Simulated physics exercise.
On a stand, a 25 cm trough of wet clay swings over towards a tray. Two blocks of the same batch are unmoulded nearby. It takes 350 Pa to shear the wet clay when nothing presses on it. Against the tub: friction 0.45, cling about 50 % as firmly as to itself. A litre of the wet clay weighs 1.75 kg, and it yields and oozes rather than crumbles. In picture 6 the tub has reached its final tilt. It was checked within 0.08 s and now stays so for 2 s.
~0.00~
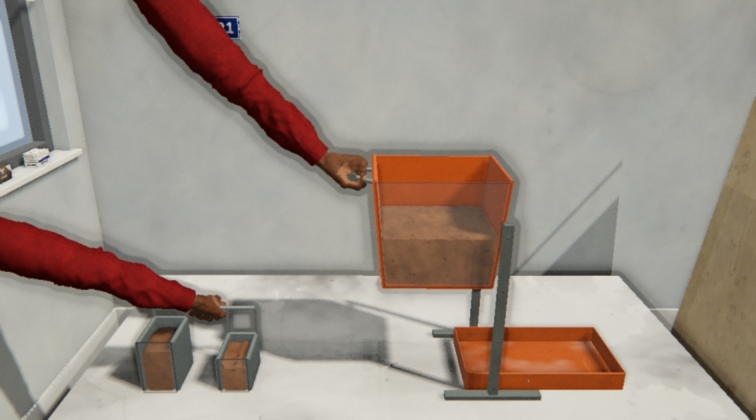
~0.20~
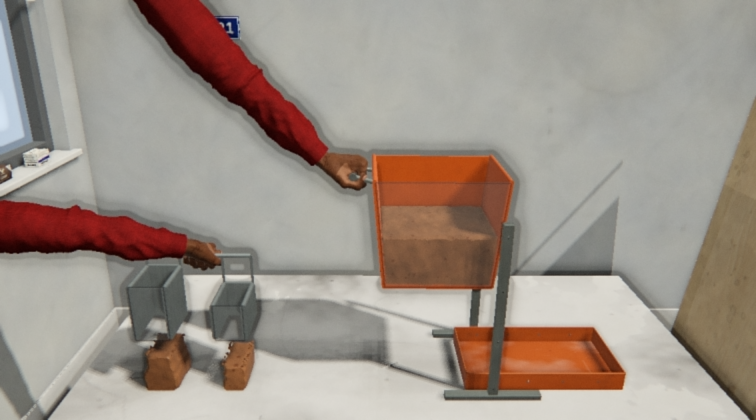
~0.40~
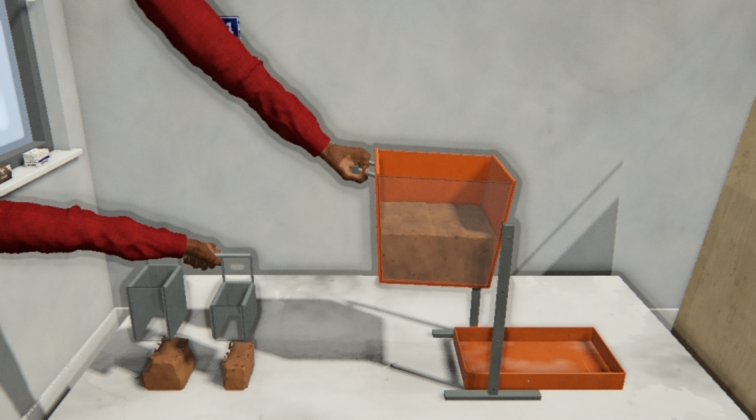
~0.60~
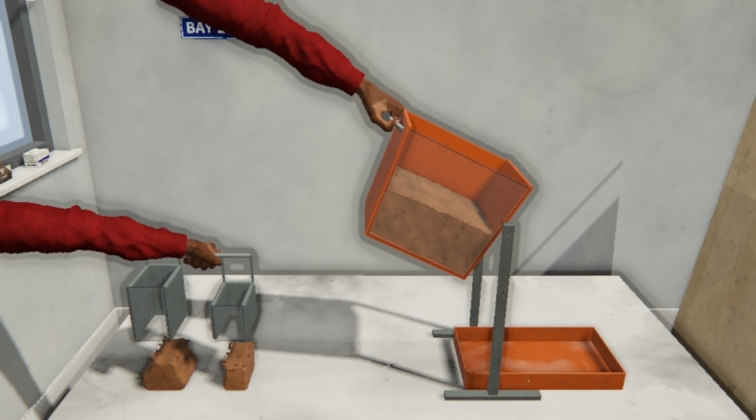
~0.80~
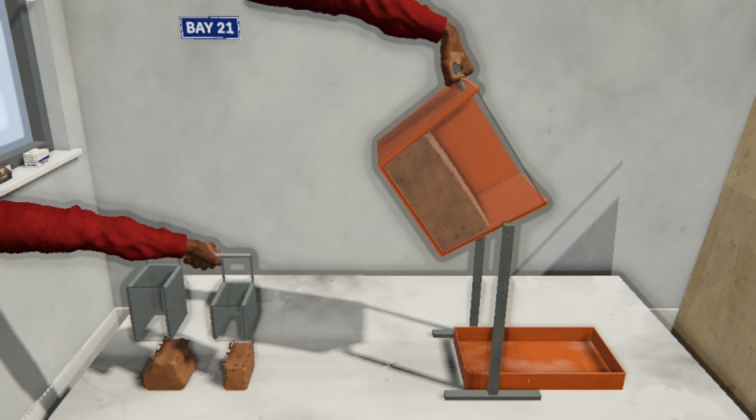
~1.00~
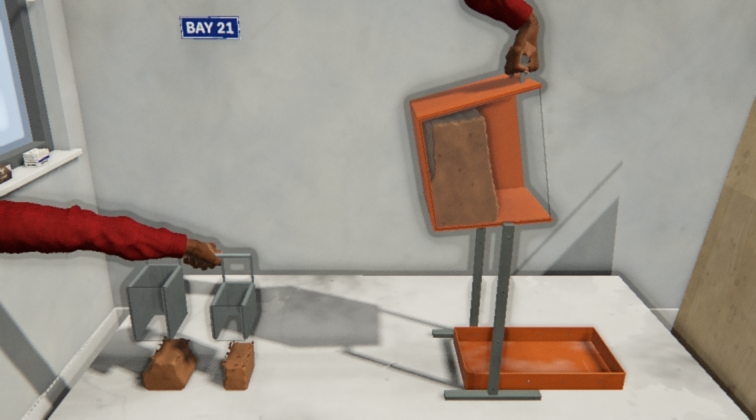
On a white tabletop by a window, one hand lifted moulds off two brown clay blocks, which sagged slightly, then another hand tilted an orange tub of clay steeply rightward above a tray.
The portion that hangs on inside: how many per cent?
Expect roughly 81 %.
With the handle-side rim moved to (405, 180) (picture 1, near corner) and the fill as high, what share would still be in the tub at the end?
Then about 100 %.
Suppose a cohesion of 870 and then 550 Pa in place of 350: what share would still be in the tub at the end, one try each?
In that order: 100 %, 100 %.
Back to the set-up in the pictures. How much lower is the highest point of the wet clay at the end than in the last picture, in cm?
About 13 cm.
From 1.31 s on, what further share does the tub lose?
About 12 %.
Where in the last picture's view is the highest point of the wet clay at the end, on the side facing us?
Near (458, 176).
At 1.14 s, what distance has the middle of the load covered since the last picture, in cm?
Roughly 5 cm.
After 1.14 s, the tub is at 79 degrees and holds 100 %.
After 1.31 s, the tub is at 79 degrees and holds 93 %.
After 1.48 s, the tub is at 79 degrees and holds 86 %.
After 1.65 s, the tub is at 79 degrees and holds 83 %.
After 3.00 s, at the end, the tub is at 79 degrees and holds 81 %.
